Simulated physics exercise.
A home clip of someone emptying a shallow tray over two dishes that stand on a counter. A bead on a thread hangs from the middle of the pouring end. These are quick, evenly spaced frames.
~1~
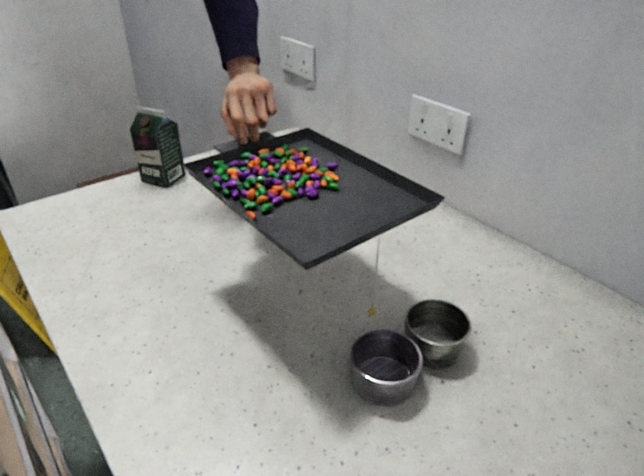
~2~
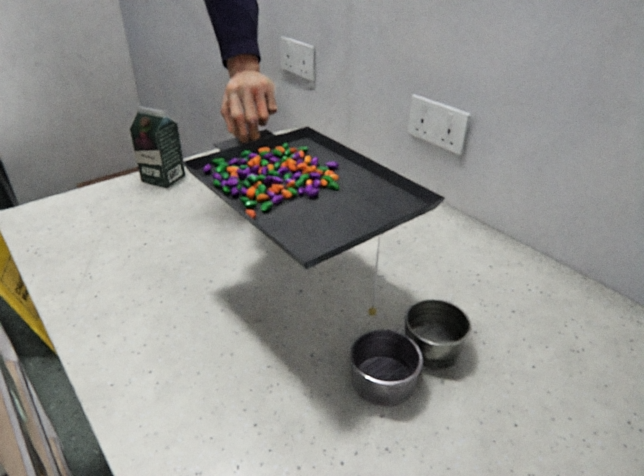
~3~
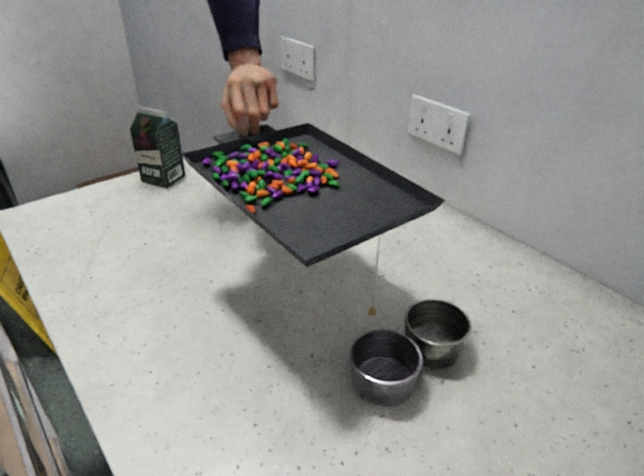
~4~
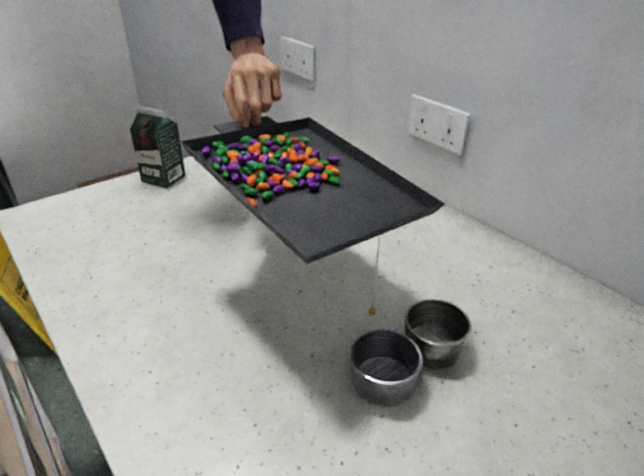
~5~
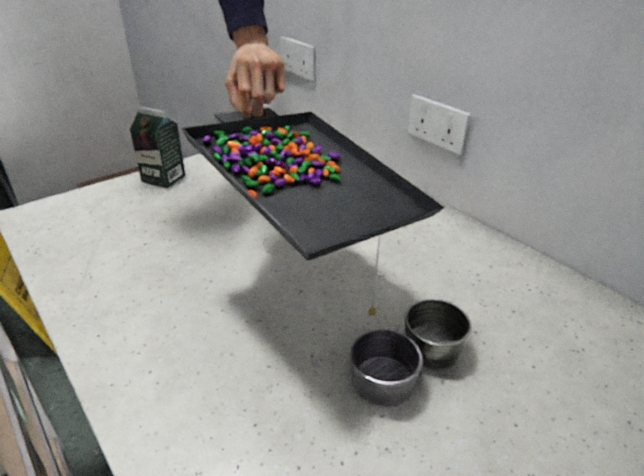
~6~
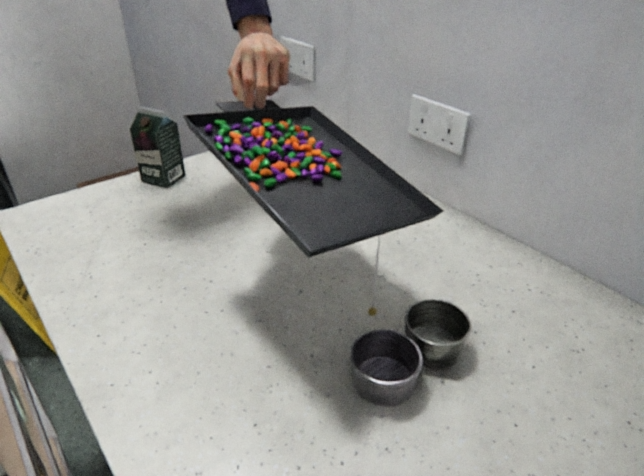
A person's hand in a dark sleeve holds a black shallow tray above a pale speckled counter against a grey wall, seen from slightly above by a still camera. Purple, green and orange jelly beans cluster at the tray's far end, with two metal dishes below right, a hanging bead, a dark green carton and wall sockets behind. The hand slowly raises the tray's far end, slightly steepening its slope, while the beans stay bunched near the hand.
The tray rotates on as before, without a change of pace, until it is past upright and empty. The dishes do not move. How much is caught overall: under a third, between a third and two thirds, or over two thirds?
They take less than a third between them.
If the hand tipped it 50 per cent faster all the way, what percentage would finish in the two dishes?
It comes to 20 per cent or so.
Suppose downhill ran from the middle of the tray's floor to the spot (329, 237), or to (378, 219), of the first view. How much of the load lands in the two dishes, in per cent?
The first gives 10 %, the second 60 %.
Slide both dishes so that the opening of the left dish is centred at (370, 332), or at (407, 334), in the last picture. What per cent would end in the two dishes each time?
The first gives 50 %, the second 30 %.
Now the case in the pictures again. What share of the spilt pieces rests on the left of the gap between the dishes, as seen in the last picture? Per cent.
It comes to 20 per cent or so.
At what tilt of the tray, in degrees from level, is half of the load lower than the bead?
At some 65 degrees.
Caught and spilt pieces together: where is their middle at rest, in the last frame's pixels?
Around (444, 310).
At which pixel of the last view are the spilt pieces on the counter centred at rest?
Around (446, 303).
Just after the last frame, tray tipped steeply; roughly half on the tray; just a few in the right dish; roughly a quarter outside both; roughly a quarter in the air.
A moment on, tray tipped right over; about a tenth in the right dish; the larger part outside both; just a few in the air.
Further on, tray tipped past a quarter turn; about a tenth in the right dish; the larger part outside both.
When it is over, tray tipped past a quarter turn; not one in the left dish; about a tenth in the right dish; the larger part outside both.
